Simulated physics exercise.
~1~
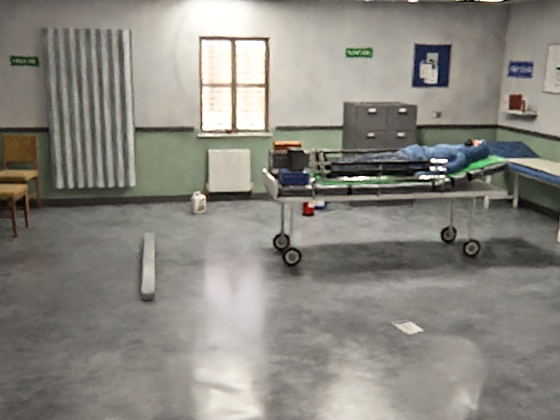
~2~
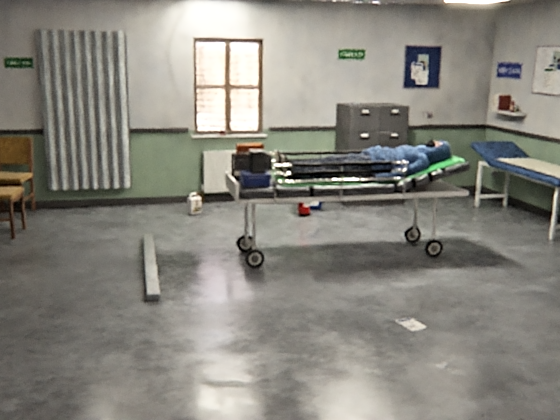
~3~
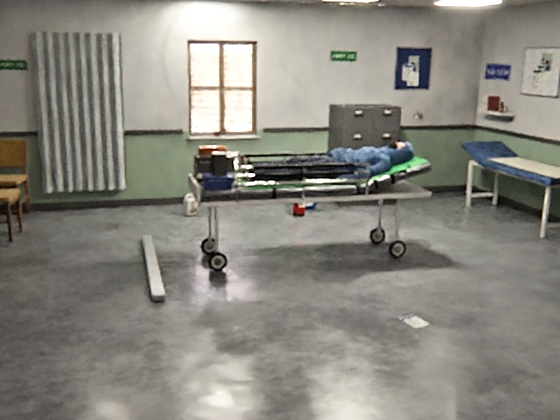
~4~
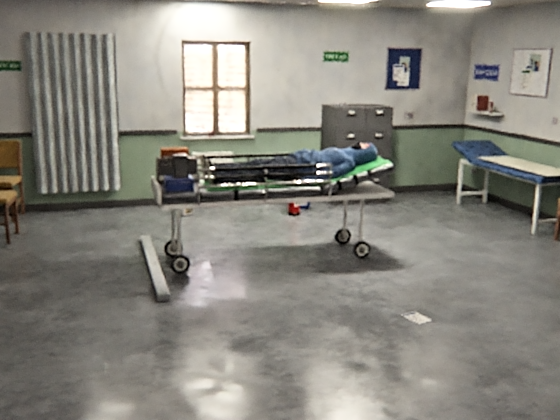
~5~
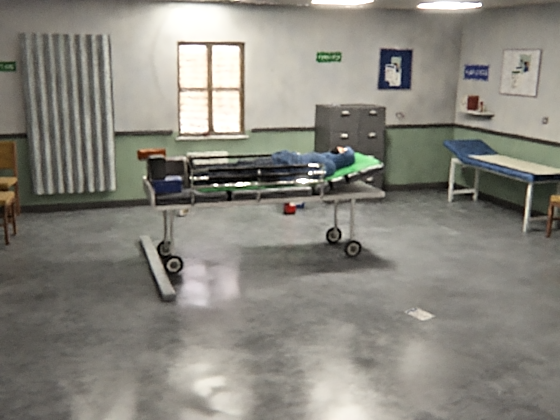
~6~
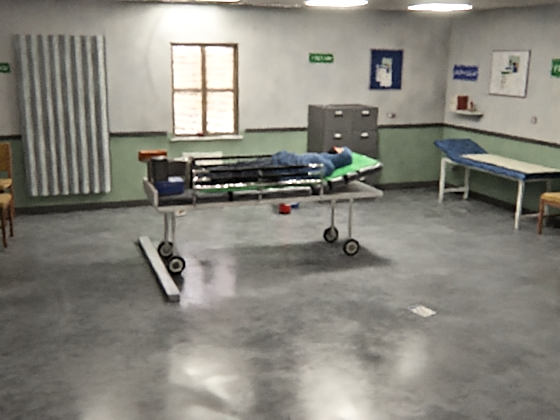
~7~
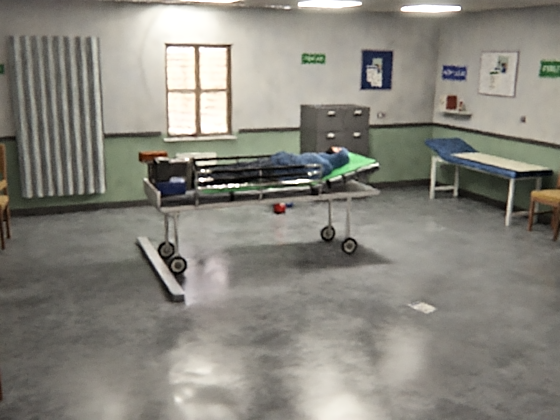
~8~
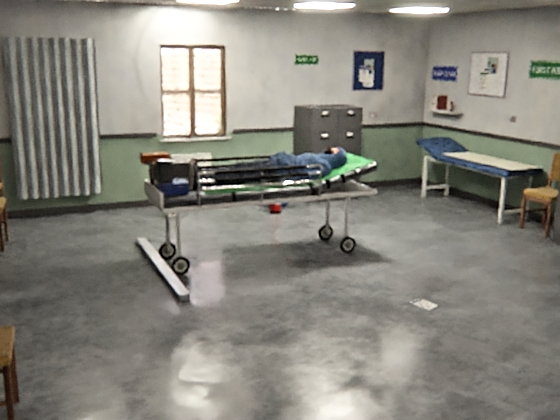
A trolley carrying a limp person in blue and some boxes and bags rolled left across a grey-floored ward until it reached a bar lying on the floor and stopped, with the person and everything else still on top.
